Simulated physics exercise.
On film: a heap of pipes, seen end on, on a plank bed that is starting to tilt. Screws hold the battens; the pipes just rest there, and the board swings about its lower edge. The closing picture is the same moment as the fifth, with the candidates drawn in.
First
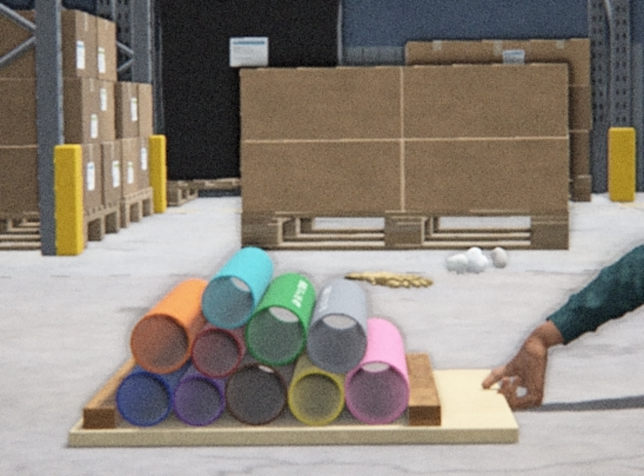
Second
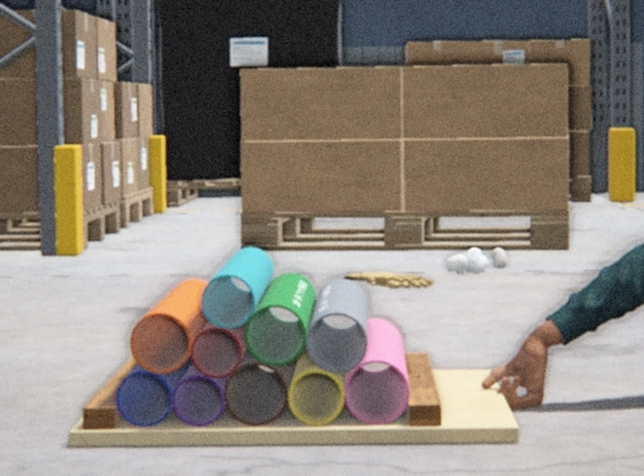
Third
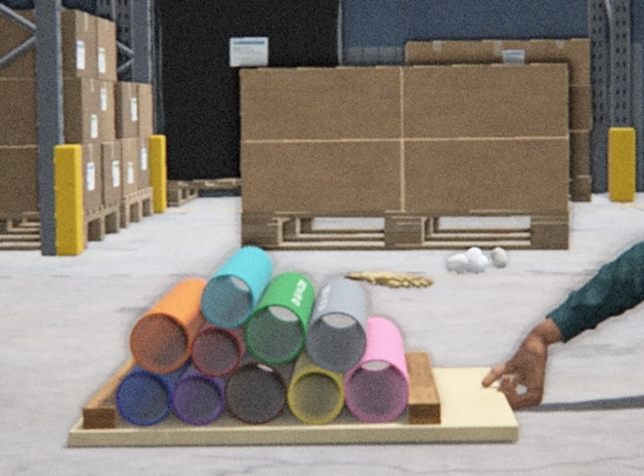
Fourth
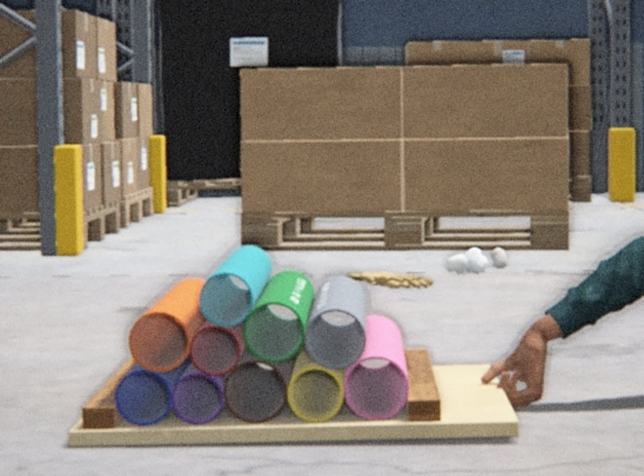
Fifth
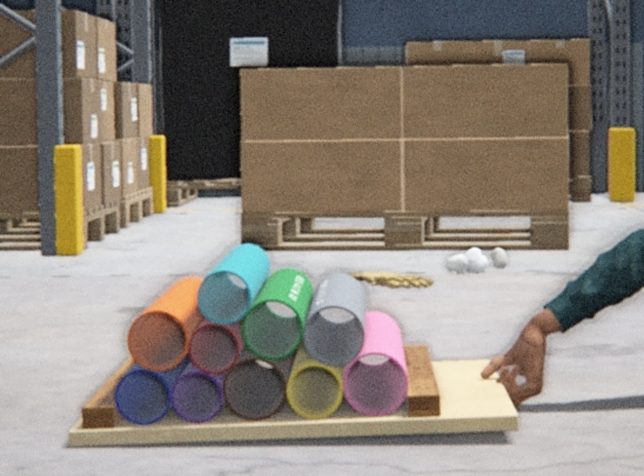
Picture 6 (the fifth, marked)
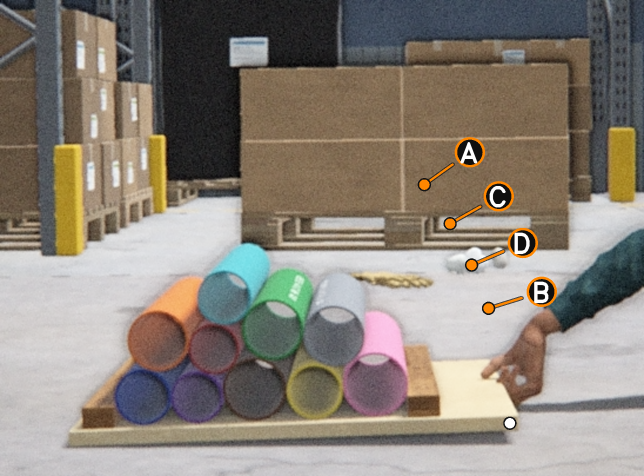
A hand at the right gripped the end of a wooden board stacked with colourful pipes and raised it very slightly, and the pipes shifted a touch to the left along with it.
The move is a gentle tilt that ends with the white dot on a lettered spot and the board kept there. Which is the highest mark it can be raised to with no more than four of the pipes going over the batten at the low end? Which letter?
No higher than B.
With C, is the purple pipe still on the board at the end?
The purple pipe: Yes.
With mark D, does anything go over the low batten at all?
Yes.
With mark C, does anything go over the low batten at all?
At C: Yes.
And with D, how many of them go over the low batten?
It comes to five.
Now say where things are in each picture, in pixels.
The first picture shows grey pipe (337, 343); red pipe (216, 352); orange pipe (161, 343).
The second picture shows orange pipe (161, 343); green pipe (276, 335).
The third picture shows board (300, 393); pink pipe (377, 390); purple pipe (199, 400).
The fourth picture shows board (300, 392); blue pipe (144, 398); purple pipe (198, 399).
The fifth picture shows board (300, 389); blue pipe (143, 397); purple pipe (197, 397).
On the marked copy, A at (424, 185); B at (489, 308); C at (450, 224); D at (472, 265); the white dot at (510, 423).
With B. Early on, board at 15°.
Further on, board at 17°.
At the end, board at 17°, two over the low batten (orange, turquoise).
As for the rest, A five over the low batten; C five over the low batten; D five over the low batten.
